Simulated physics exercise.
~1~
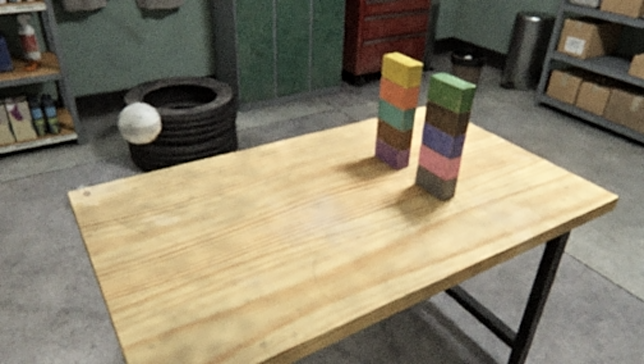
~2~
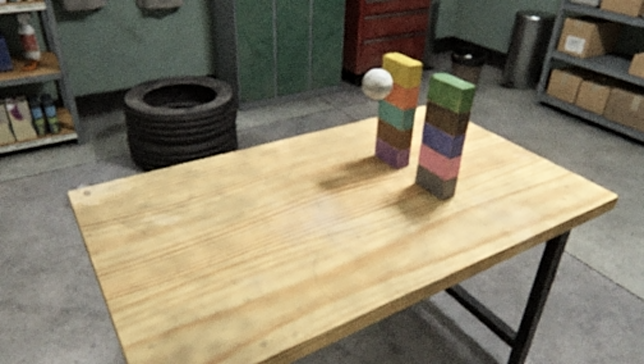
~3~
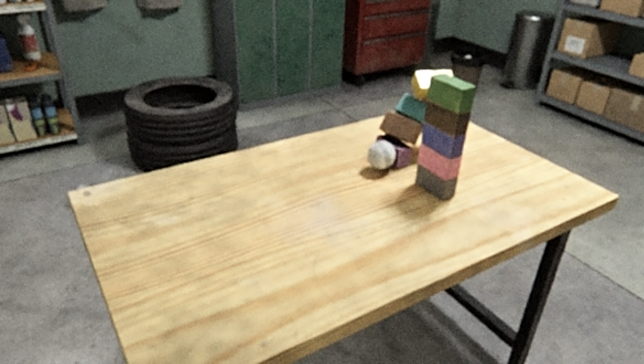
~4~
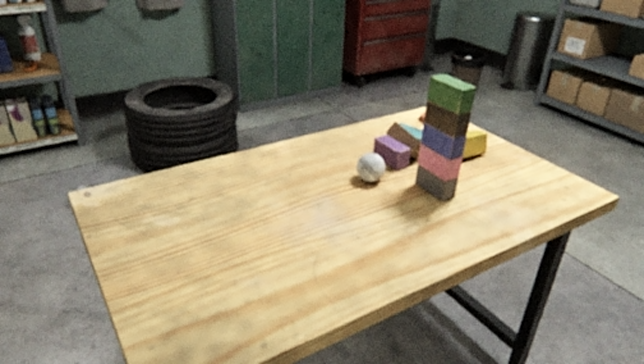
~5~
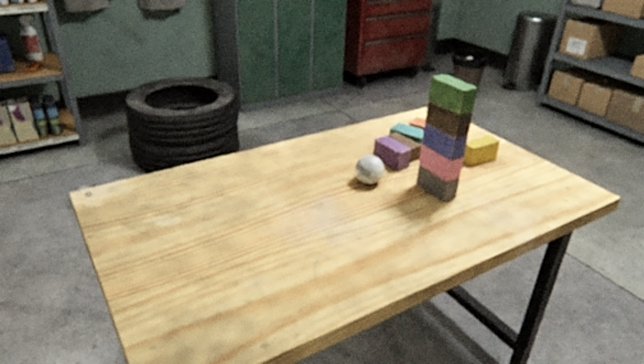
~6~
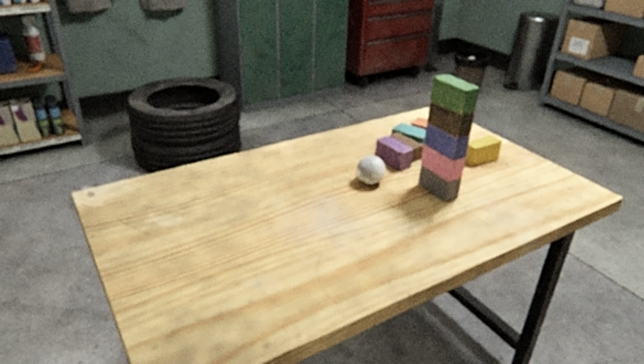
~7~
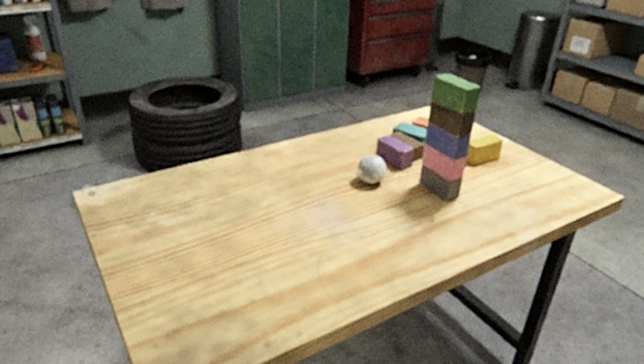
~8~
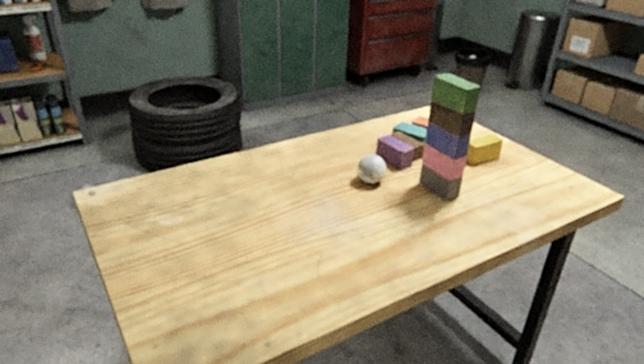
A white ball flies right and topples one block stack, leaving the other stack standing.
